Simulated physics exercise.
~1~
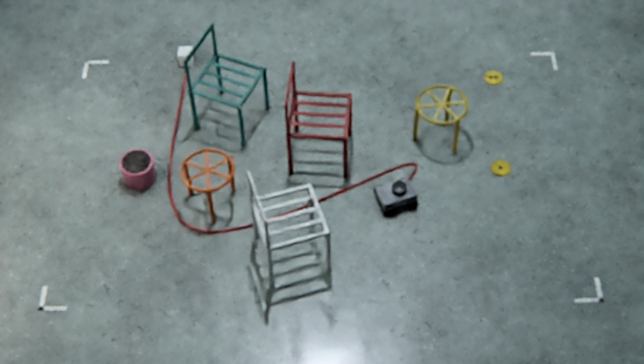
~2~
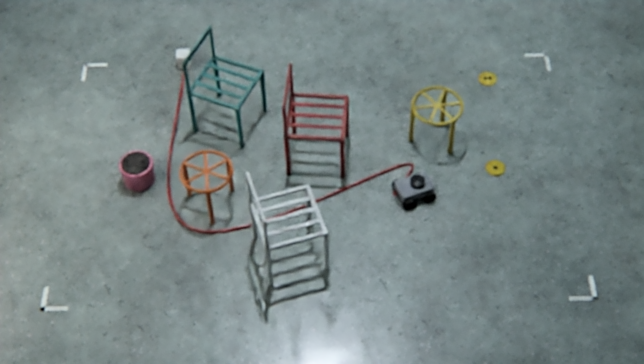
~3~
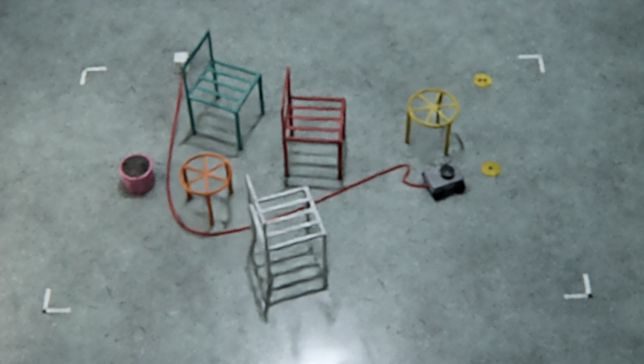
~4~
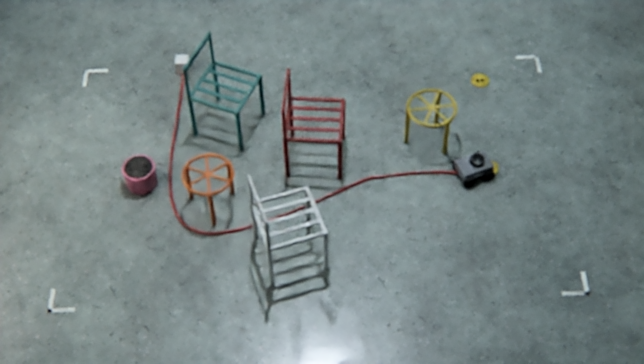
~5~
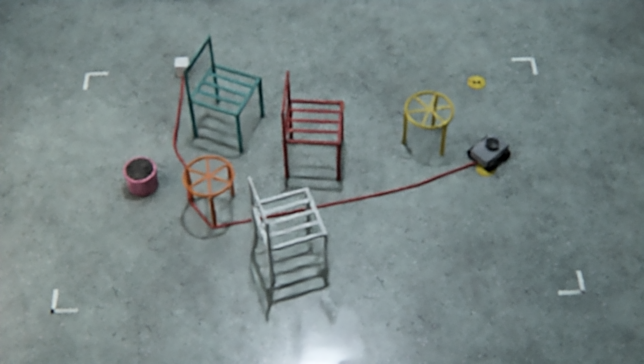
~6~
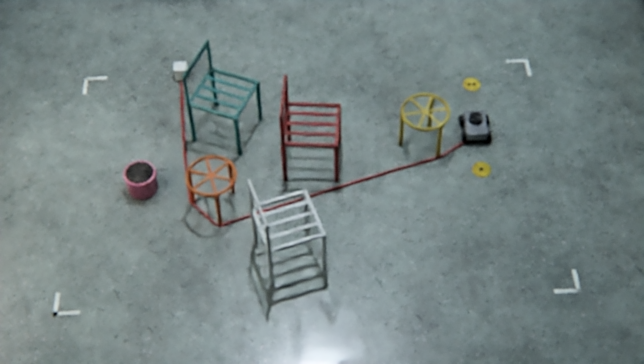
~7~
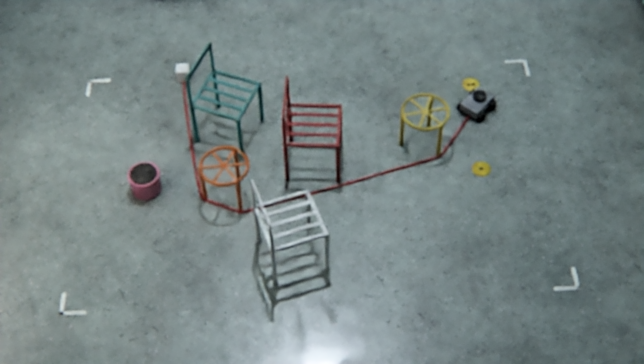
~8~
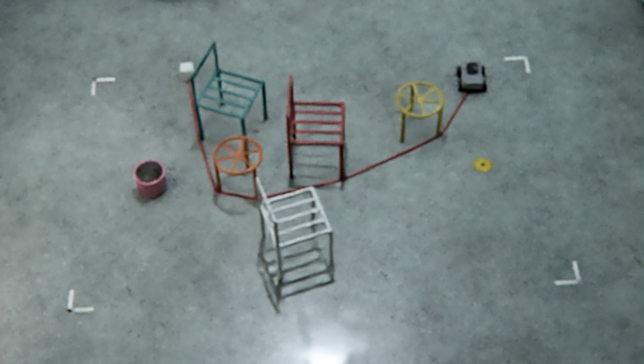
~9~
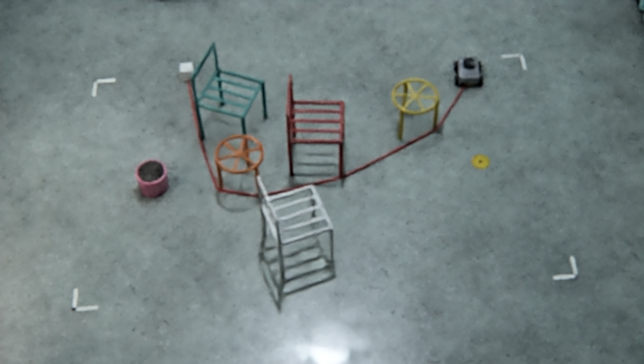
The clip shows a small dark cart trailing a red lead among chairs, stools and a pink pot, moving right to one yellow mark, then up to another. The tightening lead drags the orange stool right and up and shifts the yellow stool slightly before the cart stops, the lead still attached.
